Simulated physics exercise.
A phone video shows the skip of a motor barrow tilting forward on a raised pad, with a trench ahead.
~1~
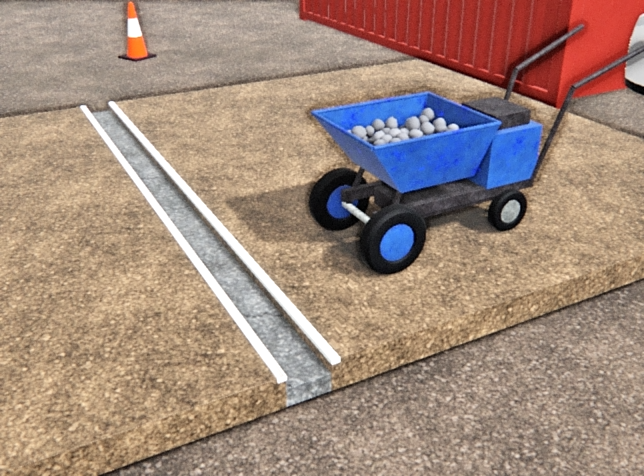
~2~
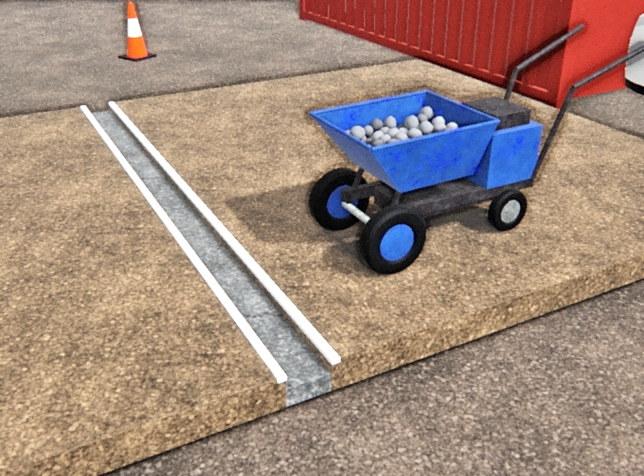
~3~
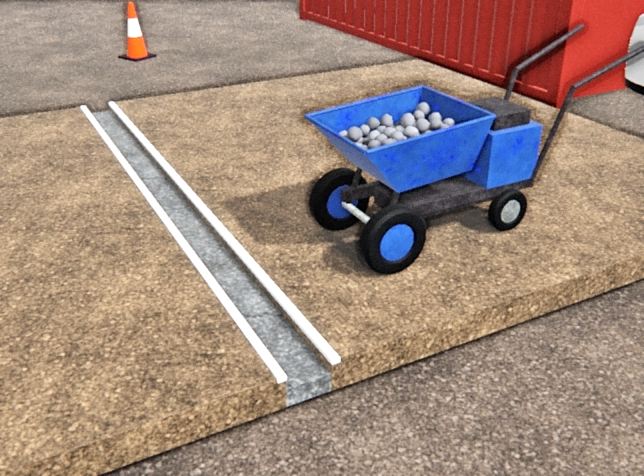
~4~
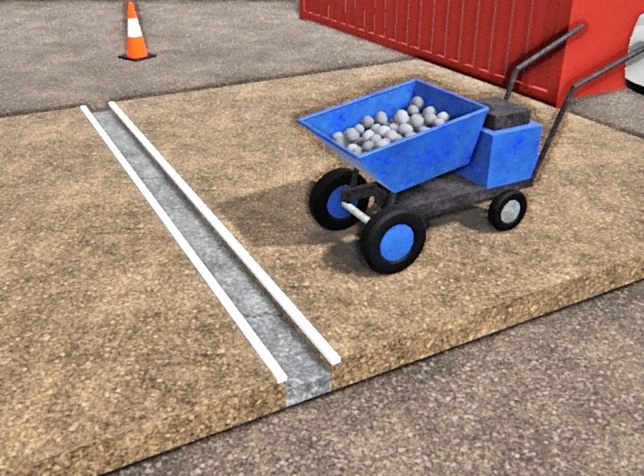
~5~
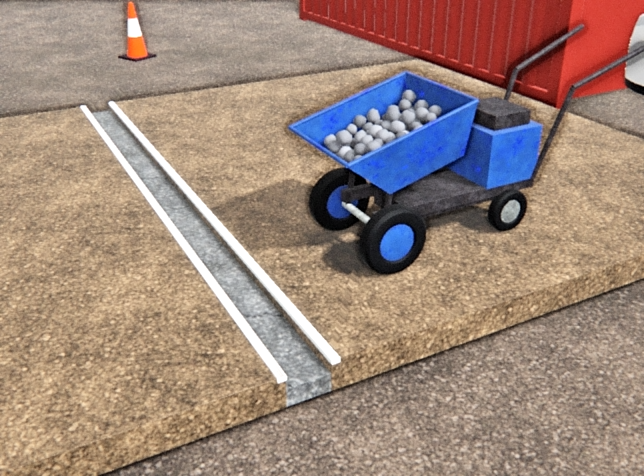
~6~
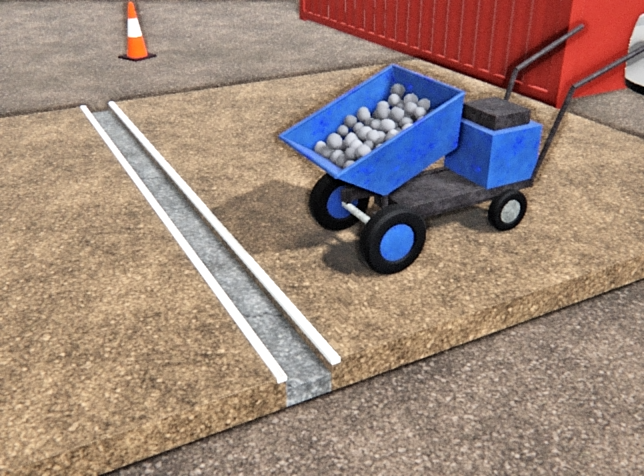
Blue skip of a motor barrow holding round grey cobbles, tilting gradually forward on a raised pad beside a narrow trench.
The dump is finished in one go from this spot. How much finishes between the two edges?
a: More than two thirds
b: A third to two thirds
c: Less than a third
The answer is b.
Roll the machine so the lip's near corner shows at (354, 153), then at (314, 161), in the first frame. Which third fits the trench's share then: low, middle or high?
For the first position, in the middle band; for the second, under a third.
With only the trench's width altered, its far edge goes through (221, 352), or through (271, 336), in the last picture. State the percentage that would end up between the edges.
Around 80 percent first, around 30 percent second.
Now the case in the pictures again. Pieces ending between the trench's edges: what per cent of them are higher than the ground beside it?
Roughly 50 percent of them.
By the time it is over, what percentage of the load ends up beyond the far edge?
Roughly 20 per cent of the load.
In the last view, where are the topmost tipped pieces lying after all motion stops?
Around (247, 264).
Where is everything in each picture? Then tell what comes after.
Lip of the skip (373, 149), level; top of the load (416, 136), round cobbles; first edge of the trench (306, 325); far edge (255, 341), the trench under half as wide as the skip, and shallow for its width, in the first picture.
Lip of the skip (371, 150), tipped barely; top of the load (415, 135), in the second picture.
Lip of the skip (366, 153), tipped barely; top of the load (411, 133), in the third picture.
Lip of the skip (358, 158), tipped a little; top of the load (430, 119), in the fourth picture.
Lip of the skip (348, 166), tipped clearly; top of the load (422, 113), in the fifth picture.
Lip of the skip (337, 177), tipped clearly; top of the load (411, 108); first edge of the trench (306, 325); far edge (255, 341), in the sixth picture.
Just after the last frame, skip tipped steeply; every one in the skip.
A moment on, skip tipped right over; roughly two thirds in the skip; about a tenth short of the trench; roughly a quarter in or heaped over the trench; just a few falling.
Further on, skip tipped right over; roughly a quarter in the skip; about a tenth short of the trench; roughly two thirds in or heaped over the trench; roughly a quarter beyond it.
When it is over, skip tipped right over; roughly a quarter in the skip; about a tenth short of the trench; roughly half in or heaped over the trench; roughly a quarter beyond it.
